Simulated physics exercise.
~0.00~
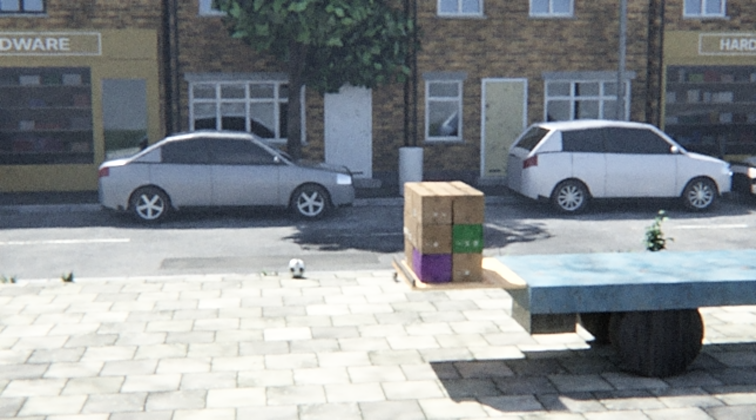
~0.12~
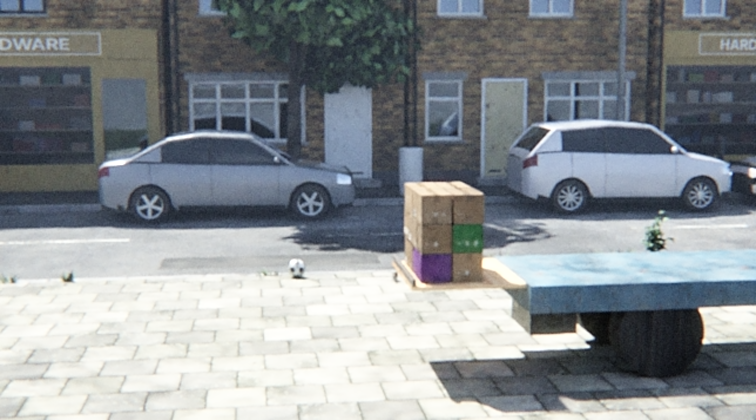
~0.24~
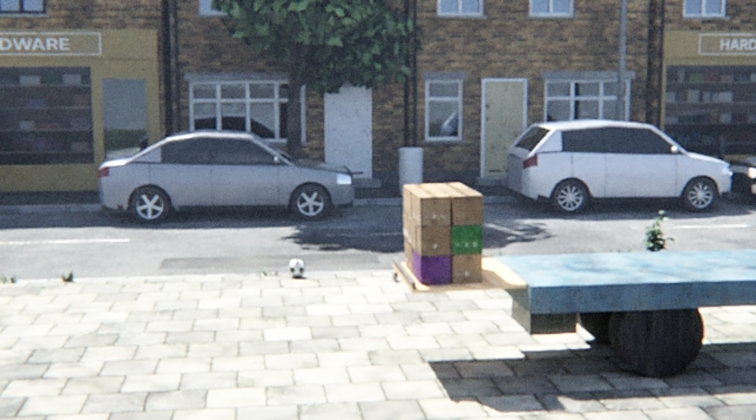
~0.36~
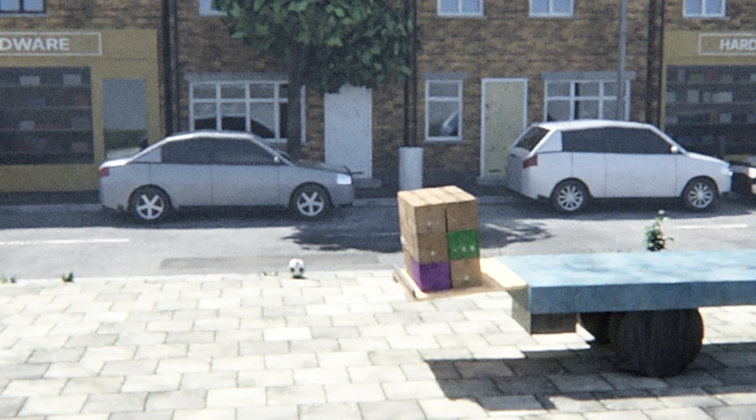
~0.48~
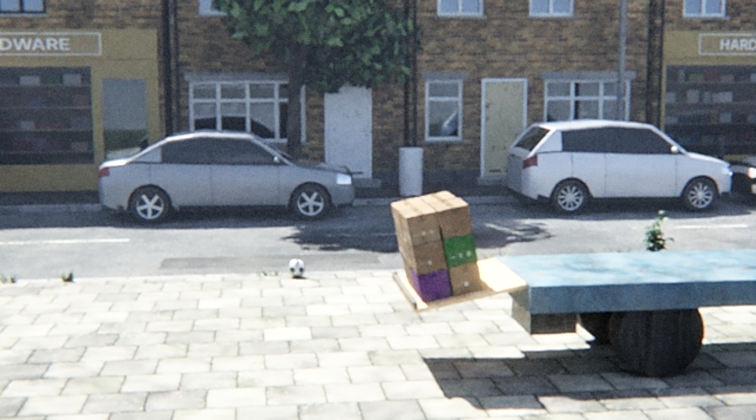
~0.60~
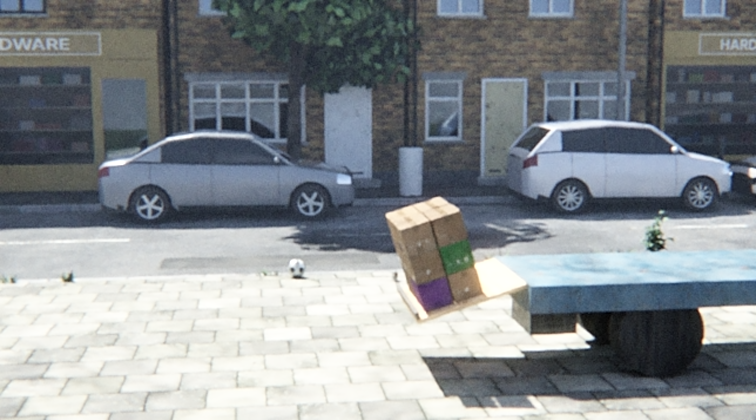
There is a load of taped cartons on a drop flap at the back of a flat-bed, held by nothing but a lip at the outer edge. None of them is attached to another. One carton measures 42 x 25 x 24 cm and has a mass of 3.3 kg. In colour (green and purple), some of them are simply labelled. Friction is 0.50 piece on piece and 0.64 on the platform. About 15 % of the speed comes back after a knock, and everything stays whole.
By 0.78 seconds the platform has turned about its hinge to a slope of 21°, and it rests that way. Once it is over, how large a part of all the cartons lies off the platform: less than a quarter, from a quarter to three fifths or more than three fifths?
Off the platform: Above three fifths.
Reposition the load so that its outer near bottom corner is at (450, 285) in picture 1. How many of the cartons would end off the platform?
That would give 10.
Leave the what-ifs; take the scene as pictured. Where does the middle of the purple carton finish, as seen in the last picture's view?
Look near (392, 354) in the final frame.
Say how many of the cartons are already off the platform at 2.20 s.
Count by then: 11.
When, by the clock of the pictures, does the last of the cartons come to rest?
3.5 s, roughly.
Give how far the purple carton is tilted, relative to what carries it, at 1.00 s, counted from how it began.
Tilt from start: Approx. 15 degrees.
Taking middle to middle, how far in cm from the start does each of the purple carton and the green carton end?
For purple it's roughly 80 cm, and for green it's roughly 20 cm.
After 1.00 s, slope 21°; none of the 14 cartons off the platform, 12 disturbed; purple carton leaning 15°.
After 1.34 s, slope 21°; 7 of the 14 cartons off the platform; purple carton leaning 49°.
After 2.20 s, slope 21°; 11 of the 14 cartons off the platform; purple carton upside down.
At rest (3.8 s), slope 21°; 11 of the 14 cartons off the platform; purple carton on its side; green carton shifted 23 mm. That is 79 per cent. As the last picture would show them, middles, purple carton near (392, 354), green carton near (451, 261).
